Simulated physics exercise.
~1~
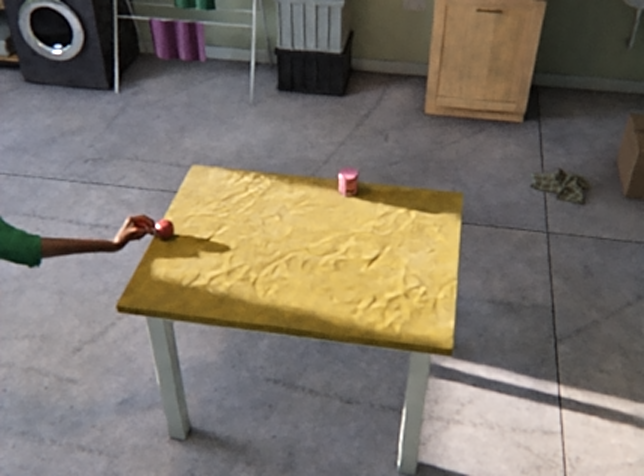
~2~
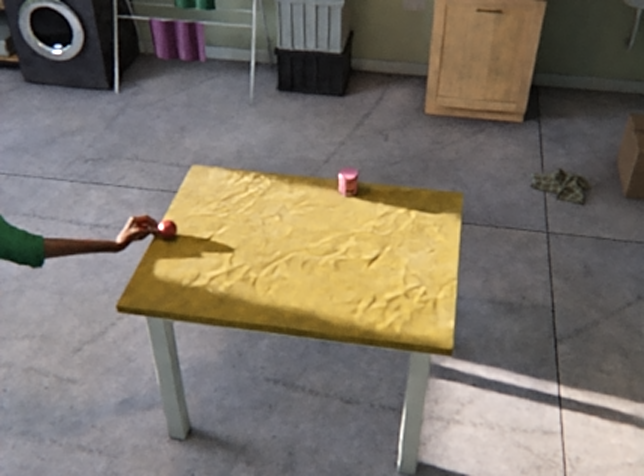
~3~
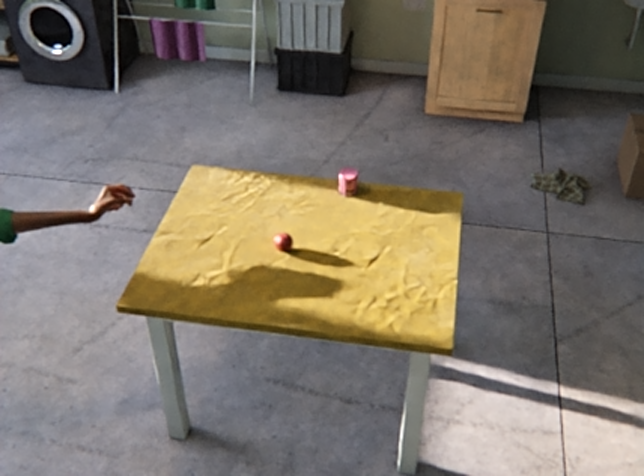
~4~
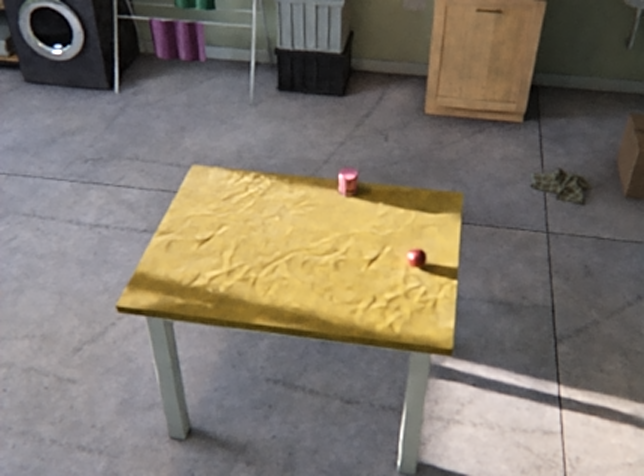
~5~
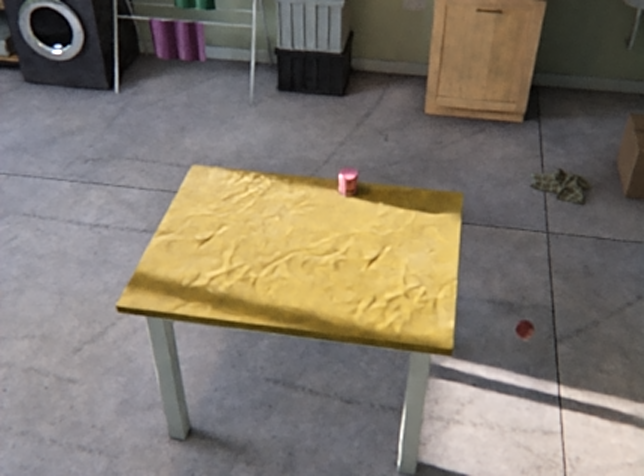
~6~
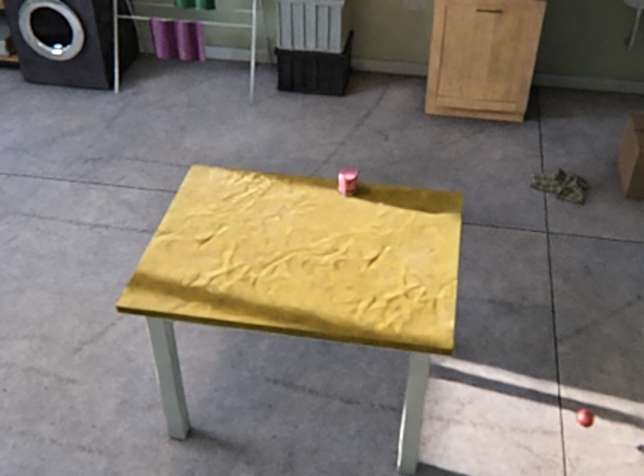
At the start, a hand reaching in from the left holds a red apple at the left edge of a table with a wrinkled yellow top, while a pink tin sits near the back edge. The hand pushes the apple slightly to the right, then lets go and draws back. The apple travels on alone across the tabletop, nearing the right edge as the hand leaves view. It goes over that edge and drops toward the gray floor. It ends off the table, at the lower right, while the tin remains in its place.
